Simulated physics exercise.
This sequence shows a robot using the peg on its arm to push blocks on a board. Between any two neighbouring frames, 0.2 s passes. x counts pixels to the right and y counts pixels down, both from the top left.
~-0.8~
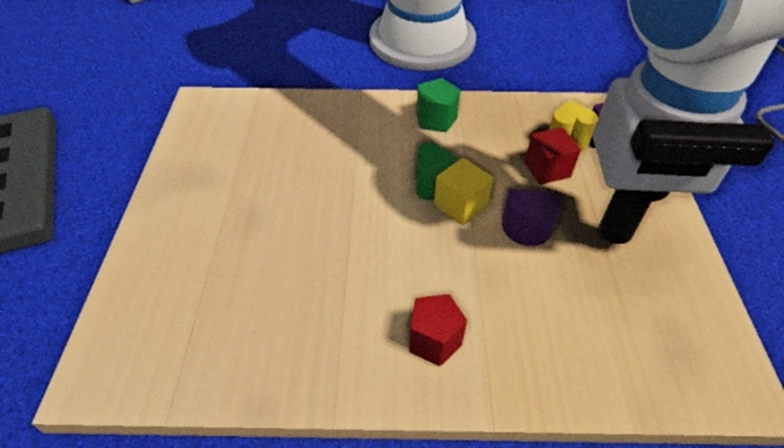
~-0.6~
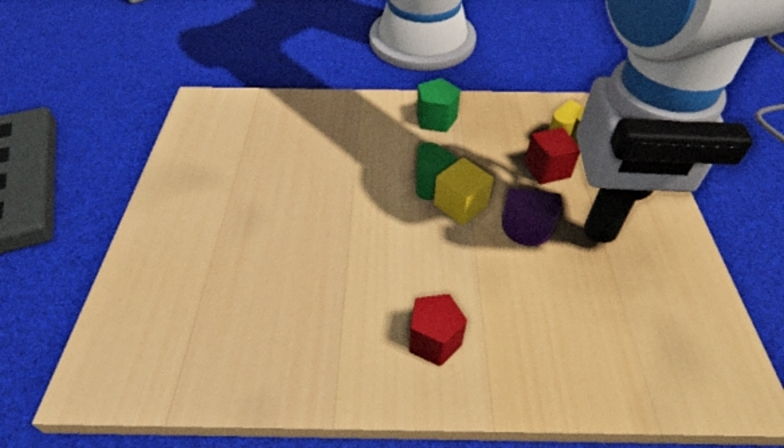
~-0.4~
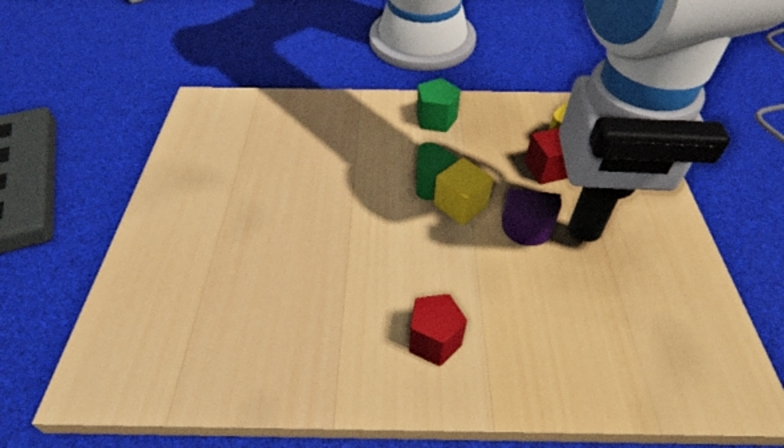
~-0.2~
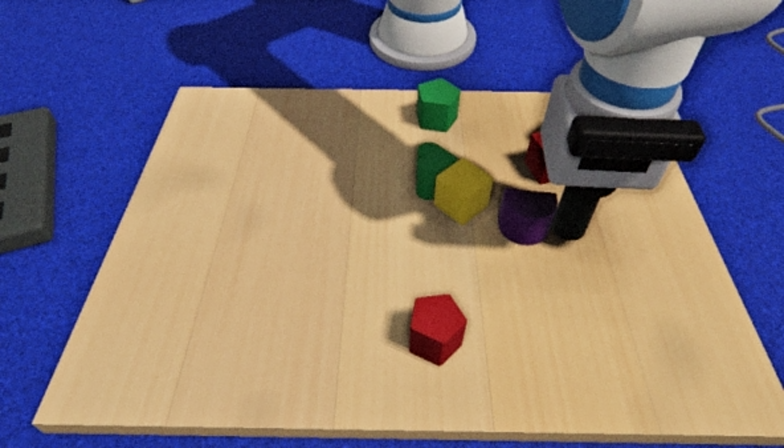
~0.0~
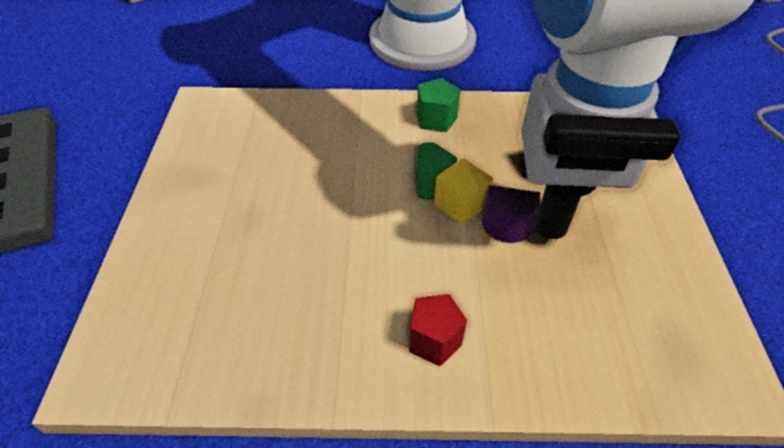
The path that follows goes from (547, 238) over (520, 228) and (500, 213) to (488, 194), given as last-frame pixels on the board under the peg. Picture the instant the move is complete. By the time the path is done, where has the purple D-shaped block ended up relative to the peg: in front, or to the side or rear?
Beside or behind, I predict.
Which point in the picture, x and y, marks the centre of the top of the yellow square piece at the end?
I think it will end close to (427, 172).
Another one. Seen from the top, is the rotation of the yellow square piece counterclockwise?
I expect not.
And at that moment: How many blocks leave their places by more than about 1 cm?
I reckon the push displaces three or more of the blocks by more than 1 cm.
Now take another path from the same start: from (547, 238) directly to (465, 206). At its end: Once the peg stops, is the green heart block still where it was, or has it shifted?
It is shoved along.
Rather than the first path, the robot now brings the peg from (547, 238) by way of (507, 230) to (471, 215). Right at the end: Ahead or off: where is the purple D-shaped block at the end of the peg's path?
I'm fairly sure the purple D-shaped block rides along ahead of the peg to the very end.
The first path, step by step. Halfway along, peg at (511, 209); green heart block at (420, 149), turned 20° clockwise; yellow square piece at (436, 173), turned 20° clockwise; purple D-shaped block at (474, 192), turned 35° anticlockwise.
At the end, peg at (491, 183); green heart block at (417, 147), turned 30° clockwise; yellow square piece at (427, 172), turned 30° clockwise; purple D-shaped block at (466, 190), turned 65° anticlockwise; red square piece not moved.
